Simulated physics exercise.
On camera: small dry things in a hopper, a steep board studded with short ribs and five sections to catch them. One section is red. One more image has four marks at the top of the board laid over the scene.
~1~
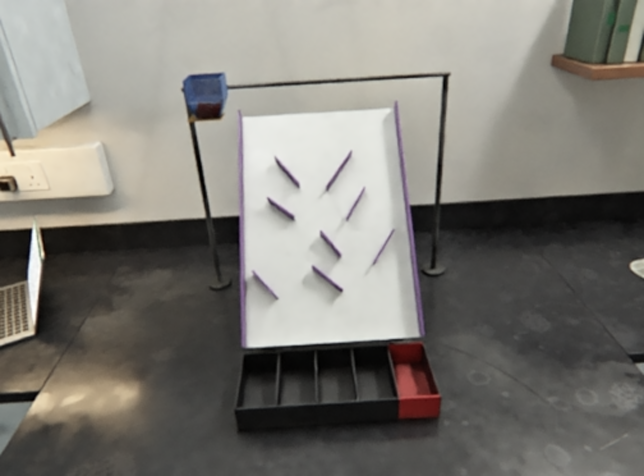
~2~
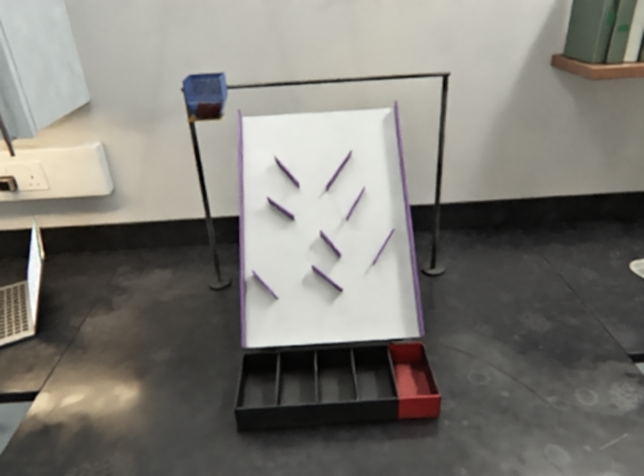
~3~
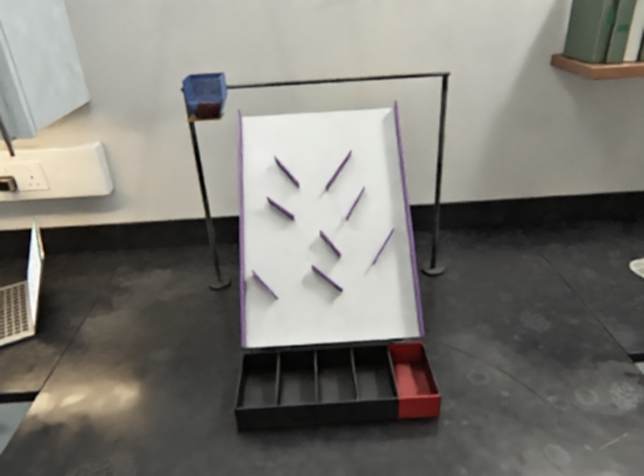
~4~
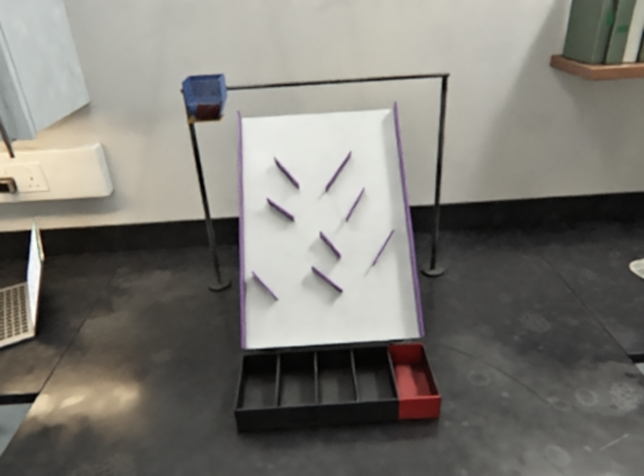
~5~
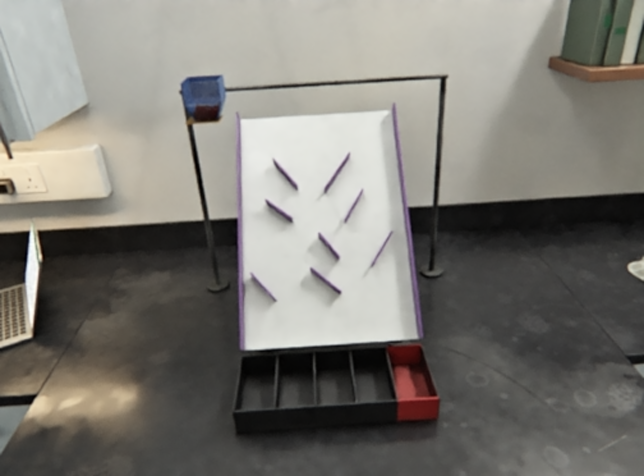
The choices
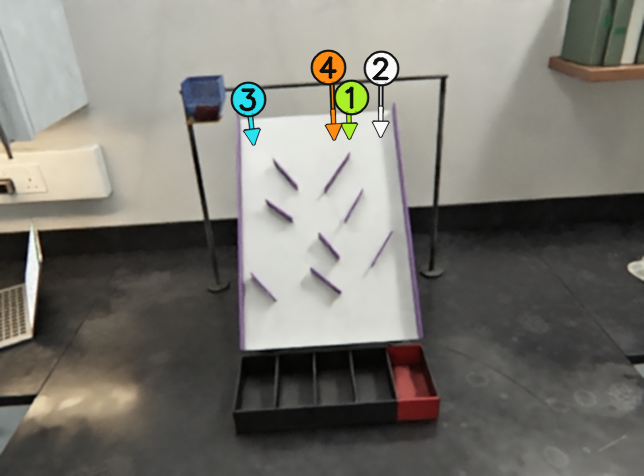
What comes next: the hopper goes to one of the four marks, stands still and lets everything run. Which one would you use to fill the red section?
2 works best here.
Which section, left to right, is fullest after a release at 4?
The second from the left.
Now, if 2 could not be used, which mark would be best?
It is 1.
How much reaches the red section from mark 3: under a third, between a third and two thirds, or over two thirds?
It is under a third.
On the marked copy, mark 1 meets the board at (349, 133); mark 2 meets the board at (380, 131); mark 3 meets the board at (253, 139); mark 4 meets the board at (334, 134).
Choosing 1, a small part in the red section, most in other sections.
Choosing 2, about half in the red section, about half in other sections.
Choosing 3, a stray few in the red section, most in other sections, a small part held on the board.
Choosing 4, none in the red section, nearly all in other sections.
